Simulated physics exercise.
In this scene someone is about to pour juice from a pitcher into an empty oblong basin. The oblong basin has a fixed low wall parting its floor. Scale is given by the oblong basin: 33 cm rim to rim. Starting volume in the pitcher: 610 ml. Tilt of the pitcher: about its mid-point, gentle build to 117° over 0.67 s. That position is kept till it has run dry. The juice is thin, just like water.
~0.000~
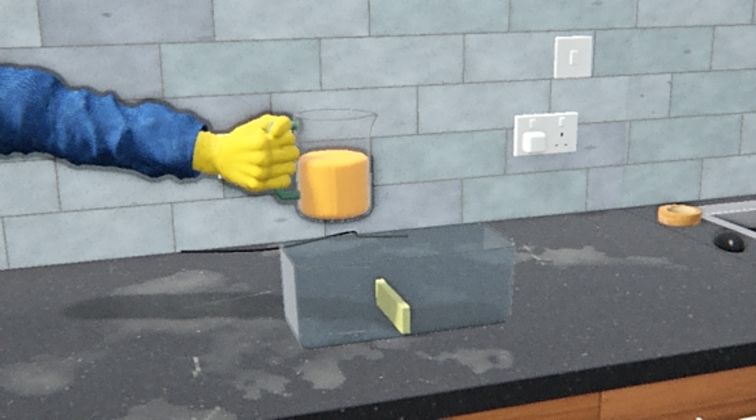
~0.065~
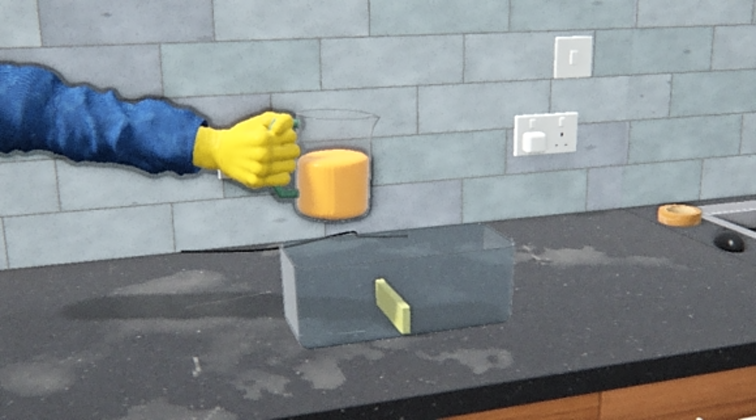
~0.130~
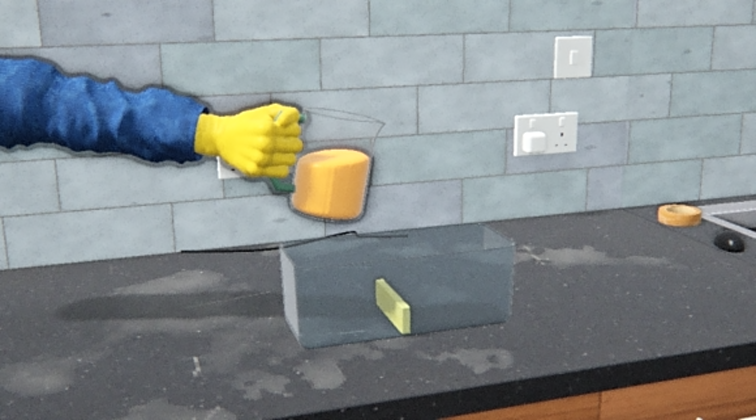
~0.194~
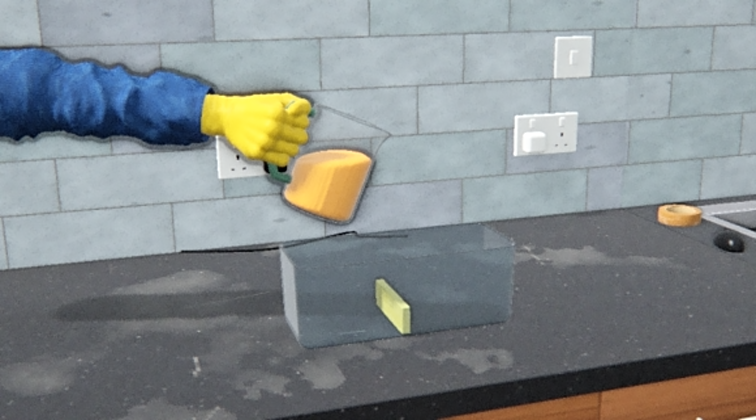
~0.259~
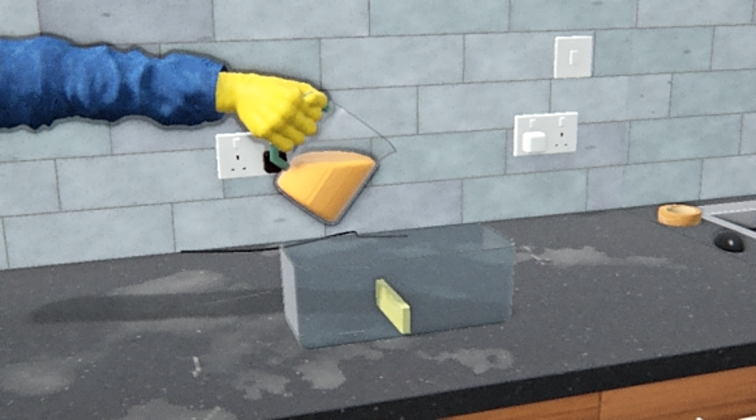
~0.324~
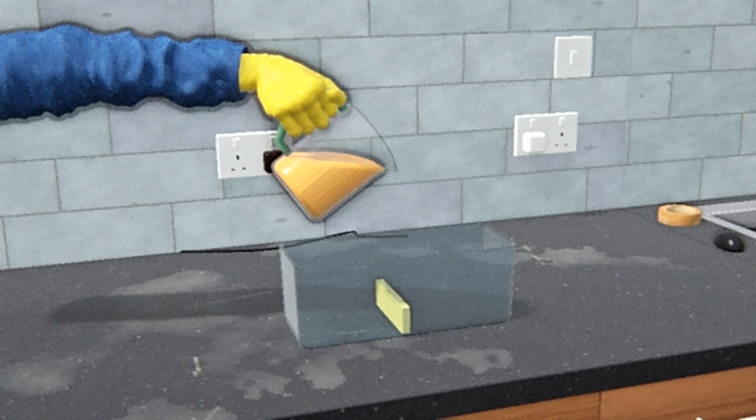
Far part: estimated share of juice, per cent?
91 per cent.
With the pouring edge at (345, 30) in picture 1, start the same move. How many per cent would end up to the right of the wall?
80 %.
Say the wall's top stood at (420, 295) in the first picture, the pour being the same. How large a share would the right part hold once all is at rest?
With the wall placed like that, close to 30 per cent.
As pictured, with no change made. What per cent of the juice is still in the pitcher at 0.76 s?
10 %.
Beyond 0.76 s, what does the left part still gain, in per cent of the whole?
Close to 2% of the whole.
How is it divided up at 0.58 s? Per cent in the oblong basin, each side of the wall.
0 per cent left and 18 right, roughly.
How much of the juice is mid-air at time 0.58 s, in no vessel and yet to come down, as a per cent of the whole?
Estimate: Some 26 % of the total.
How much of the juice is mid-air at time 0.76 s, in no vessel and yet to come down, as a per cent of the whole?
Roughly 10 %.
After 0.58 s the tilt is 112° and 56 per cent is still to pour, 0 is left of the wall and 19 right of it.
After 0.76 s the tilt is 117° and 10 per cent is still to pour, 5 is left of the wall and 75 right of it.
After 0.96 s the tilt is 117° and 0 per cent is still to pour, 6 is left of the wall and 89 right of it.
After 1.17 s the tilt is 117° and 0 per cent is still to pour, 7 is left of the wall and 91 right of it.
In the end 7 per cent lies left of the wall, 91 right of it and 2 outside.
